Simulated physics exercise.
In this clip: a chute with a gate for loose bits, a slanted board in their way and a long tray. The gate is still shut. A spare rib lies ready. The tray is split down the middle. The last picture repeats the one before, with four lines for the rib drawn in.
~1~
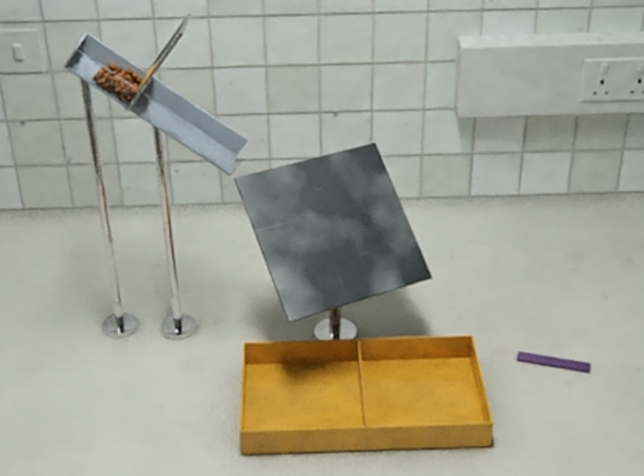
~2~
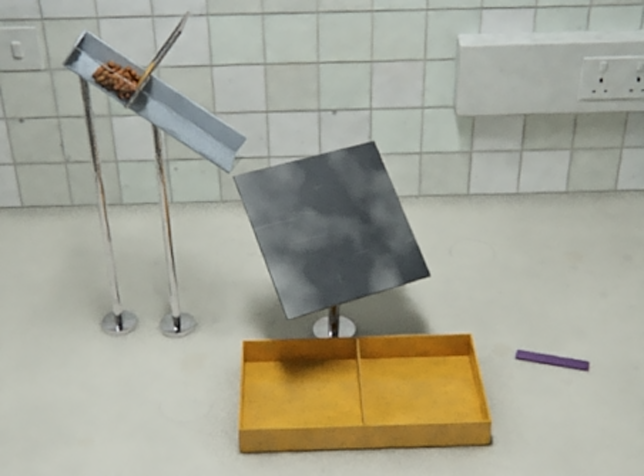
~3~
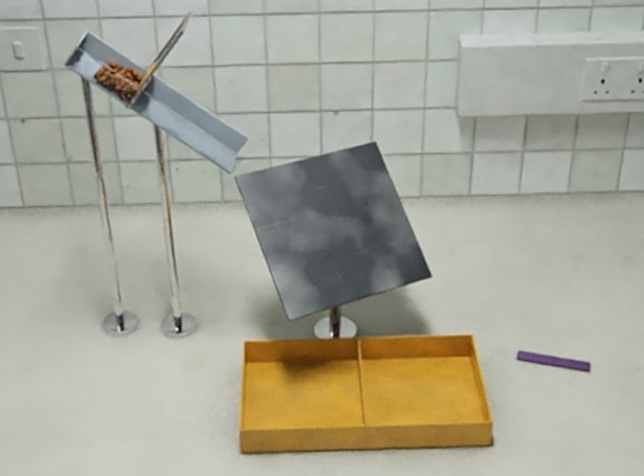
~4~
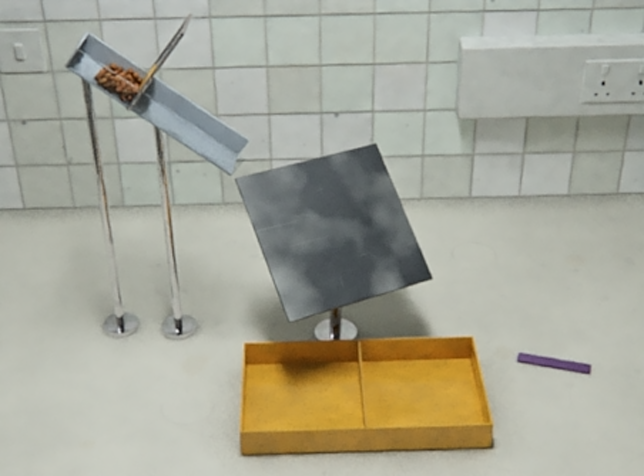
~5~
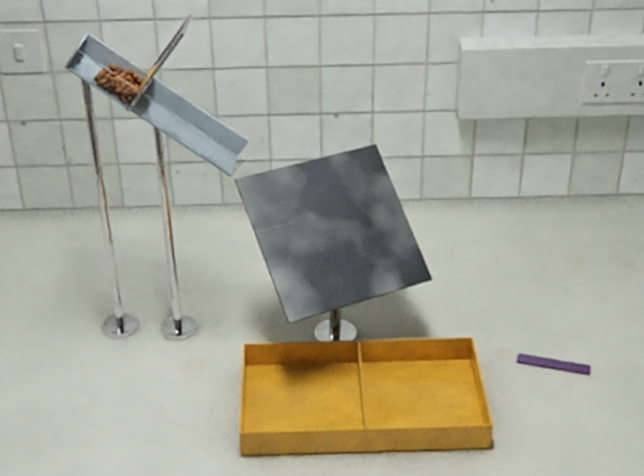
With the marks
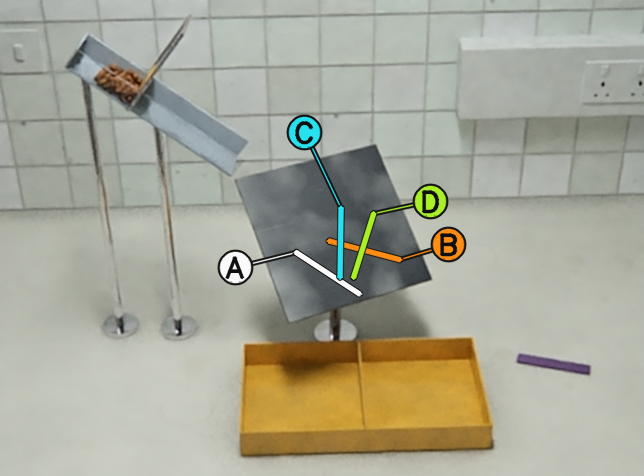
A large dark grey square board stands tilted on a short metal stand at the centre of a pale worktop, seen from the front and slightly above, with white tiles and sockets behind. At upper left, a grey chute on two chrome posts slopes down rightward, brown bits behind its gate; a divided yellow tray sits in front, a purple strip to the right. Nothing moves, save a very faint shift of the view.
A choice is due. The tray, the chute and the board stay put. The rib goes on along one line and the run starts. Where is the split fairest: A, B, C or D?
Use line D.
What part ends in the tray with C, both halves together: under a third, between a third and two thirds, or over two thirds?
It is over two thirds.
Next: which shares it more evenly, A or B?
B it is.
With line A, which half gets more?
More lands on the right.
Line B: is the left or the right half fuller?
The right half.
On the marked copy, line A from (296, 252) to (359, 293); line B from (329, 241) to (399, 259); line C from (341, 208) to (340, 277); line D from (373, 213) to (353, 277).
With A, of what is caught, a stray few in the left half, nearly all in the right.
With B, of what is caught, about a quarter in the left half, most in the right.
With C, of what is caught, most in the left half, about a quarter in the right.
With D, of what is caught, about half in the left half, about half in the right.
